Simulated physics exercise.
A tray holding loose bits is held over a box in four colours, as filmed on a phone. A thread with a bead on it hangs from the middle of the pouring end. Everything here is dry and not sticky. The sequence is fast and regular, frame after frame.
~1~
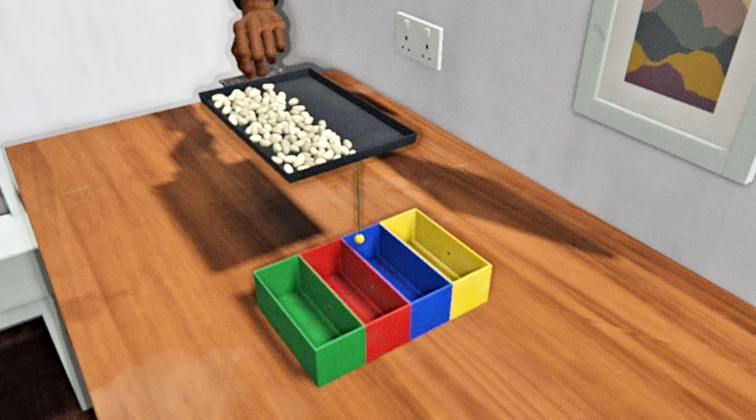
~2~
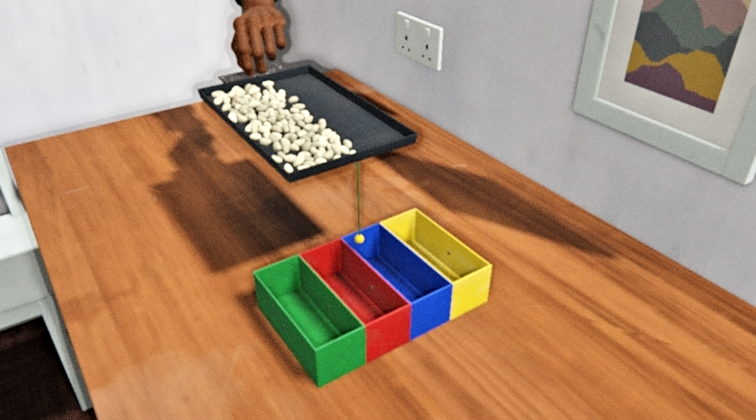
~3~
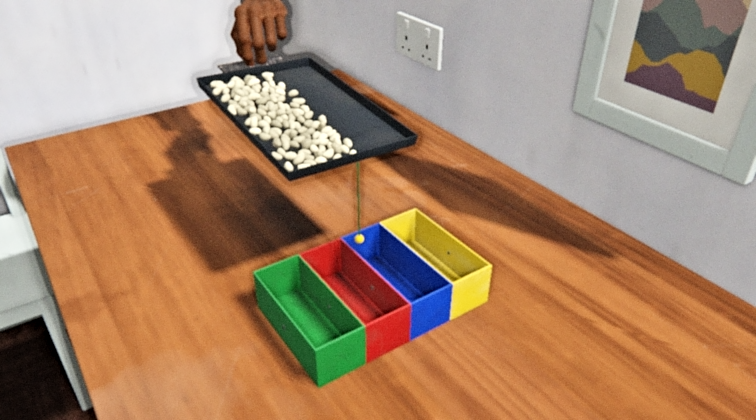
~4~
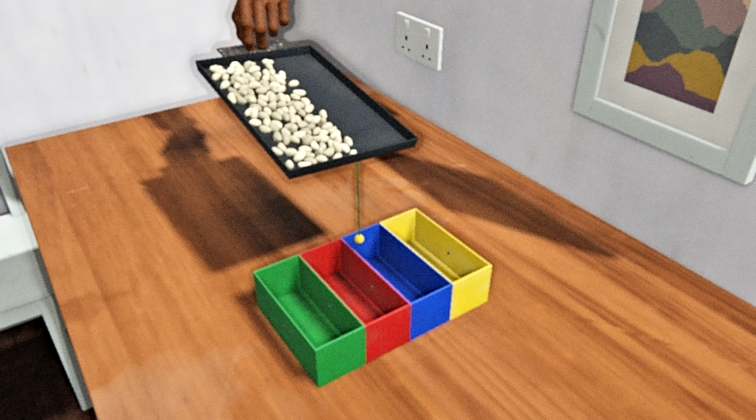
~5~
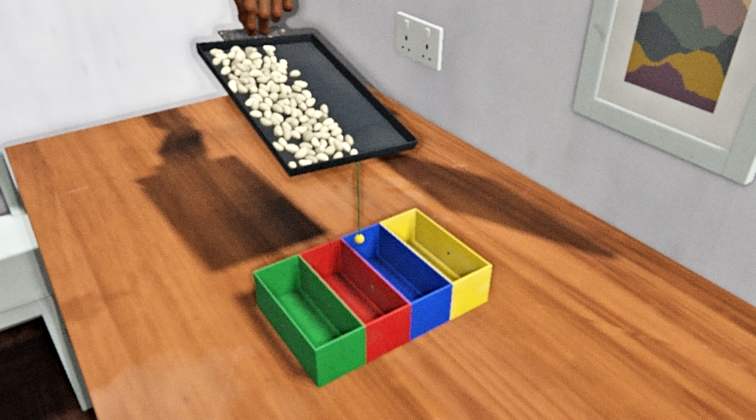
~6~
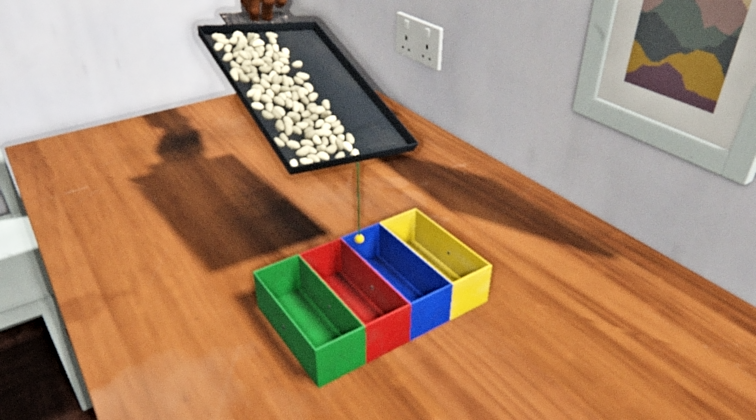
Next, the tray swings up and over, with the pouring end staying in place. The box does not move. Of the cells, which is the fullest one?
The yellow one.
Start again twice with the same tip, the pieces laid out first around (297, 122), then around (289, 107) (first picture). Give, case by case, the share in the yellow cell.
Estimates in order: 50 percent, 60 percent.
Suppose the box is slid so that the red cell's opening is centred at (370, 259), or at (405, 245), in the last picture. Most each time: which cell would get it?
So the first one goes to the cell in blue and the second to that red cell.
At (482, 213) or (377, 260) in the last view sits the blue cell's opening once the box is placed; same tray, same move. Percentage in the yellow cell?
That makes 0 per cent, followed by 60 per cent.
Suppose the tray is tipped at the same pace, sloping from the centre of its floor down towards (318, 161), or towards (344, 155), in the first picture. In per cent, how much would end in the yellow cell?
Lab note: Case 1 near 0 %, case 2 near 10 %.
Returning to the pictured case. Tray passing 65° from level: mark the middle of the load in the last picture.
Centre estimate: (375, 122).
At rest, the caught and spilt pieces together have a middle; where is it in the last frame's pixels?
I'd place the middle at about (421, 280).
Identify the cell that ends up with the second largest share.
Rank 2: The blue cell.
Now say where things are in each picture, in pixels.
The first picture shows corners of the pouring end at (289, 173) and (415, 133), level; middle of the load at (283, 124), white beans; bead on its thread at (359, 239); green cell at (341, 353); red cell at (388, 330); blue cell at (431, 309); yellow cell at (471, 289).
The second picture shows corners of the pouring end at (289, 172) and (415, 133), level; middle of the load at (283, 122).
The third picture shows corners of the pouring end at (289, 171) and (416, 135), tipped barely, lowest at the right corner; middle of the load at (283, 117).
The fourth picture shows corners of the pouring end at (290, 169) and (416, 137), tipped a little, lowest at the right corner; middle of the load at (283, 109).
The fifth picture shows corners of the pouring end at (291, 167) and (416, 140), tipped clearly, lowest at the right corner; middle of the load at (284, 101).
The sixth picture shows corners of the pouring end at (293, 166) and (417, 142), tipped clearly, lowest at the right corner; middle of the load at (286, 93); green cell at (341, 353); red cell at (388, 330); blue cell at (431, 309); yellow cell at (471, 289).
Soon, tray tipped steeply; nearly all on the tray; a small part falling or outside the box.
A while on, tray tipped past a quarter turn; about half on the tray; about a quarter in the yellow cell; a small part in the blue cell; a small part falling or outside the box.
Towards the end, tray tipped past a quarter turn; about half in the yellow cell; about a third in the blue cell; a small part in the red cell; a stray few falling or outside the box.
Finally, tray tipped past a quarter turn; about half in the yellow cell; about a third in the blue cell; a small part in the red cell; none in the green cell; a stray few outside the box.
